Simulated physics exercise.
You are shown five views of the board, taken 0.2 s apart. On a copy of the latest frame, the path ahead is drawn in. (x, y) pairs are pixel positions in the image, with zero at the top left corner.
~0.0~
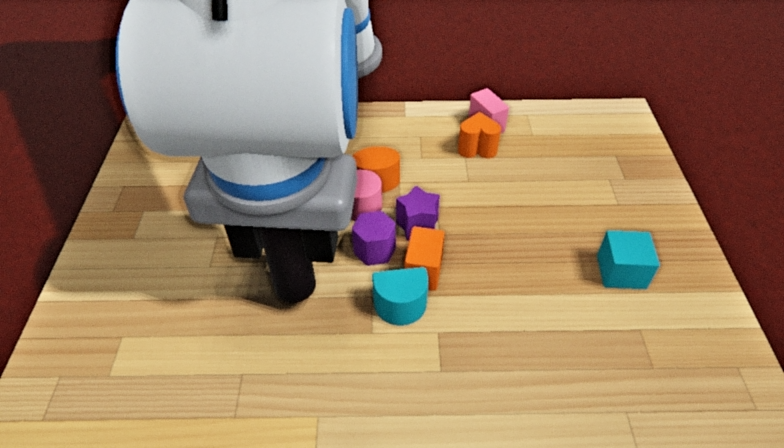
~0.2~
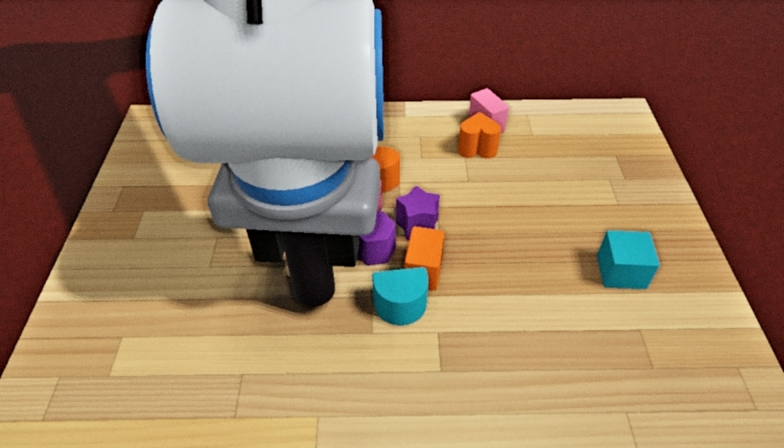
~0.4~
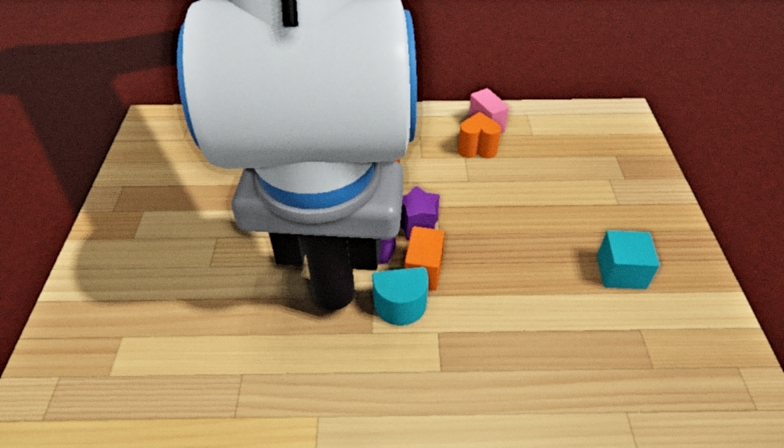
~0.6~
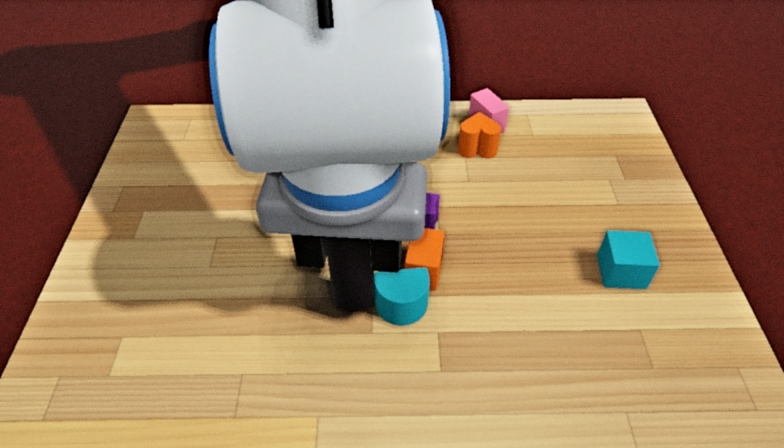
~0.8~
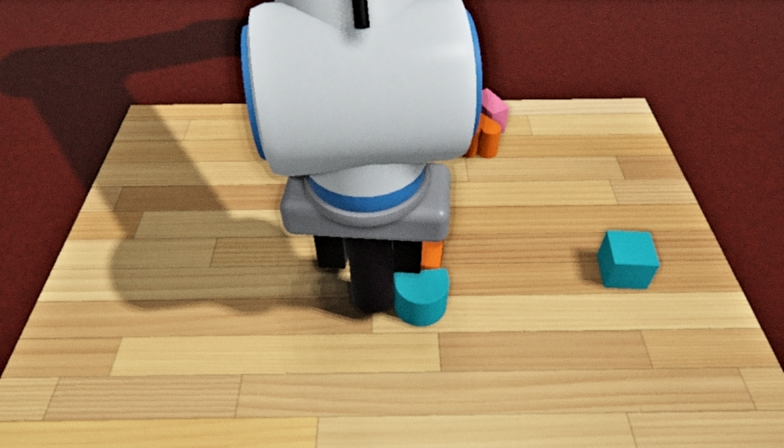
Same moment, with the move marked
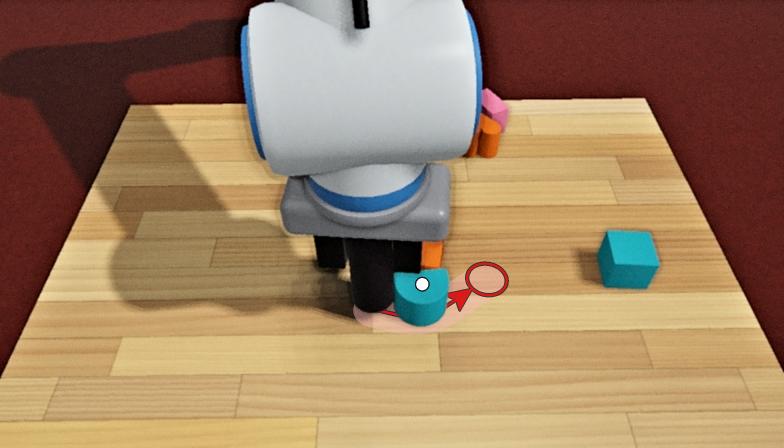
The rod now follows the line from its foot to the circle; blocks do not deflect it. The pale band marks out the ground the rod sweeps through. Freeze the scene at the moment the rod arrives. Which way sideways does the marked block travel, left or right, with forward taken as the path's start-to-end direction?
It is pushed towards the right-hand side.
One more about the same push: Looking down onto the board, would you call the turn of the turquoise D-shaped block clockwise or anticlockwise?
My prediction: CW.
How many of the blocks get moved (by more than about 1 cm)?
My answer is one.
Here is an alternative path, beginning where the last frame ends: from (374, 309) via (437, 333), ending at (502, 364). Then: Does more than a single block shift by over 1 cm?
No, that is not what happens.
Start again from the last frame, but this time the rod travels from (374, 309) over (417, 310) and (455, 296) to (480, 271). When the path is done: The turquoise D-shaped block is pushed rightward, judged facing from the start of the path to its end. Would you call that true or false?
True
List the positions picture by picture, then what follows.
The first picture shows tip of the rod (296, 286), middles of tops, turquoise D-shaped block (401, 283), orange rectangular block (425, 246).
The second picture shows rod (315, 290), nothing pushed.
The third picture shows rod (334, 293), nothing pushed.
The fourth picture shows rod (354, 295), nothing pushed.
The fifth picture shows rod (373, 296), turquoise D-shaped block (422, 284), orange rectangular block partly hidden.
The line goes from (374, 309) through (417, 316) and (455, 300) to (487, 279); the dot is on the turquoise D-shaped block.
On the path given first. One third of the way, rod (418, 303); turquoise D-shaped block (468, 286).
Two thirds of the way, rod (457, 287); turquoise D-shaped block (507, 281), turned 15° clockwise.
At the end, rod (489, 266); turquoise D-shaped block (533, 275), turned 65° clockwise; orange rectangular block unmoved.
